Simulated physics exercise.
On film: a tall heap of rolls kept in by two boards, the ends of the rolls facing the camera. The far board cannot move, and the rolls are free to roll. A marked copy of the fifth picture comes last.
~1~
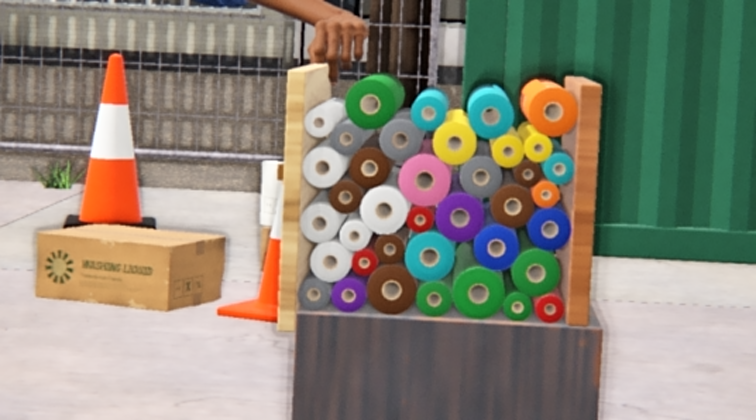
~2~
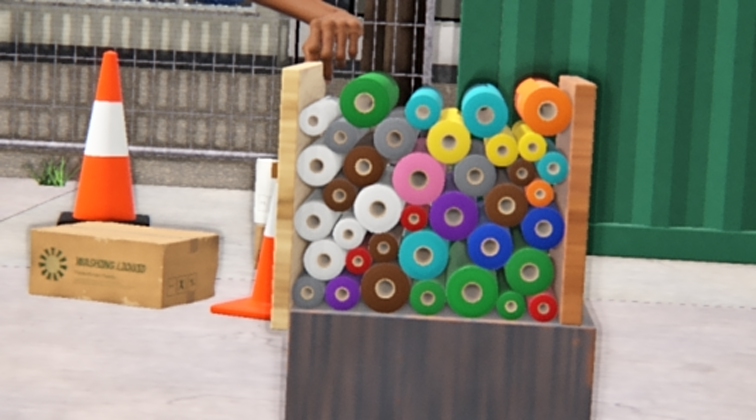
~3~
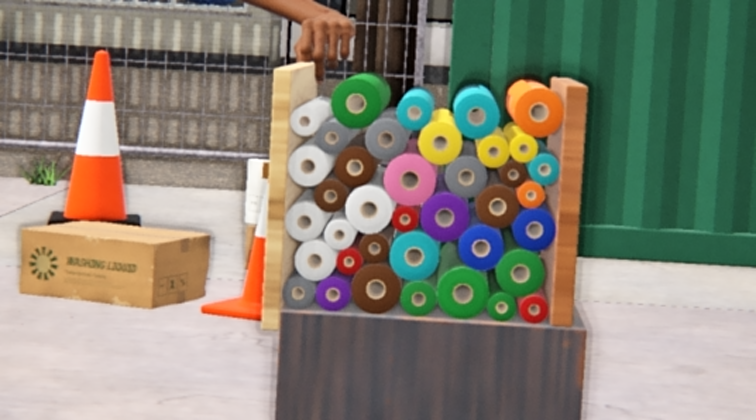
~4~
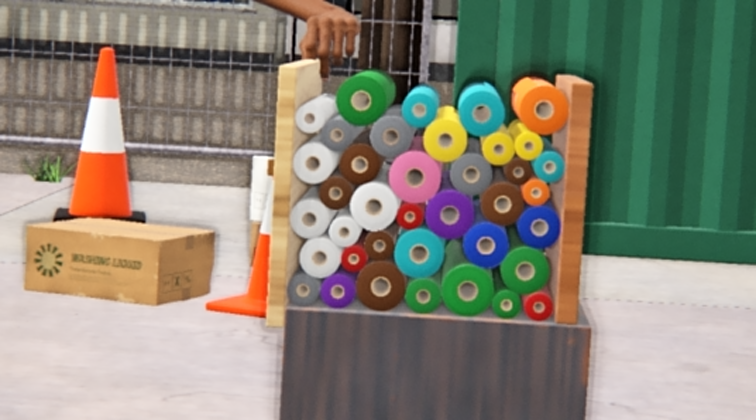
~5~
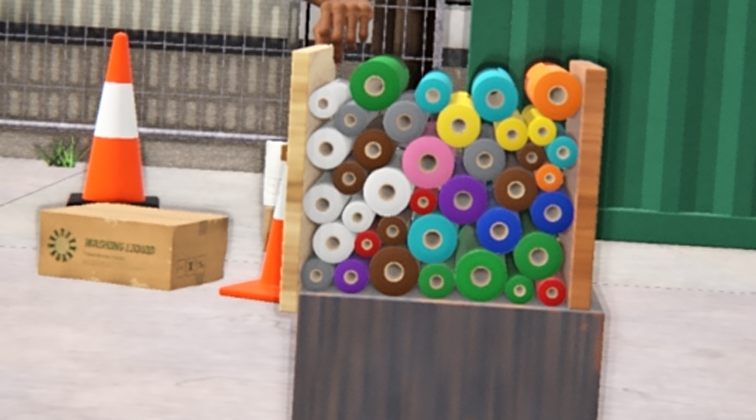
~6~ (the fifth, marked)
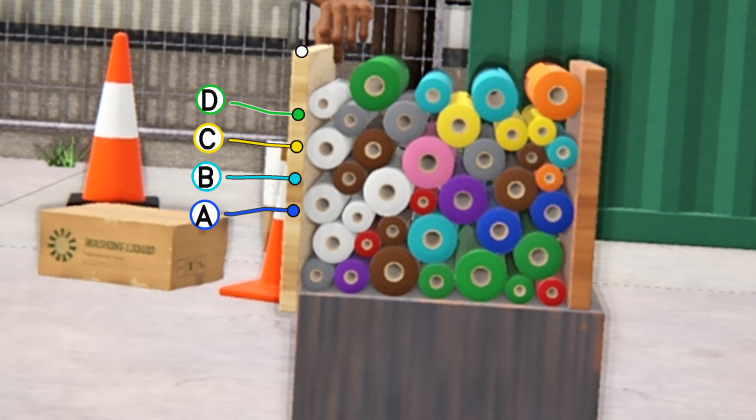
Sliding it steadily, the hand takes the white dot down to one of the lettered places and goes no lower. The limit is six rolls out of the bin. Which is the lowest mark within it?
The answer is mark A.
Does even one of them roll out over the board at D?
At D: No.
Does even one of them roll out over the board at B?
At B: Yes.
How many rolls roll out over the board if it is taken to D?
At D the number is none.
On the marked copy, A at (294, 211); B at (295, 179); C at (297, 146); D at (299, 114); the white dot at (302, 51).
Following A. Soon after the start, top of the board (307, 122).
Later, top of the board (303, 201).
In the end, top of the board (303, 211), four out over the board.
As for the rest, B one out over the board; C none out over the board; D none out over the board.
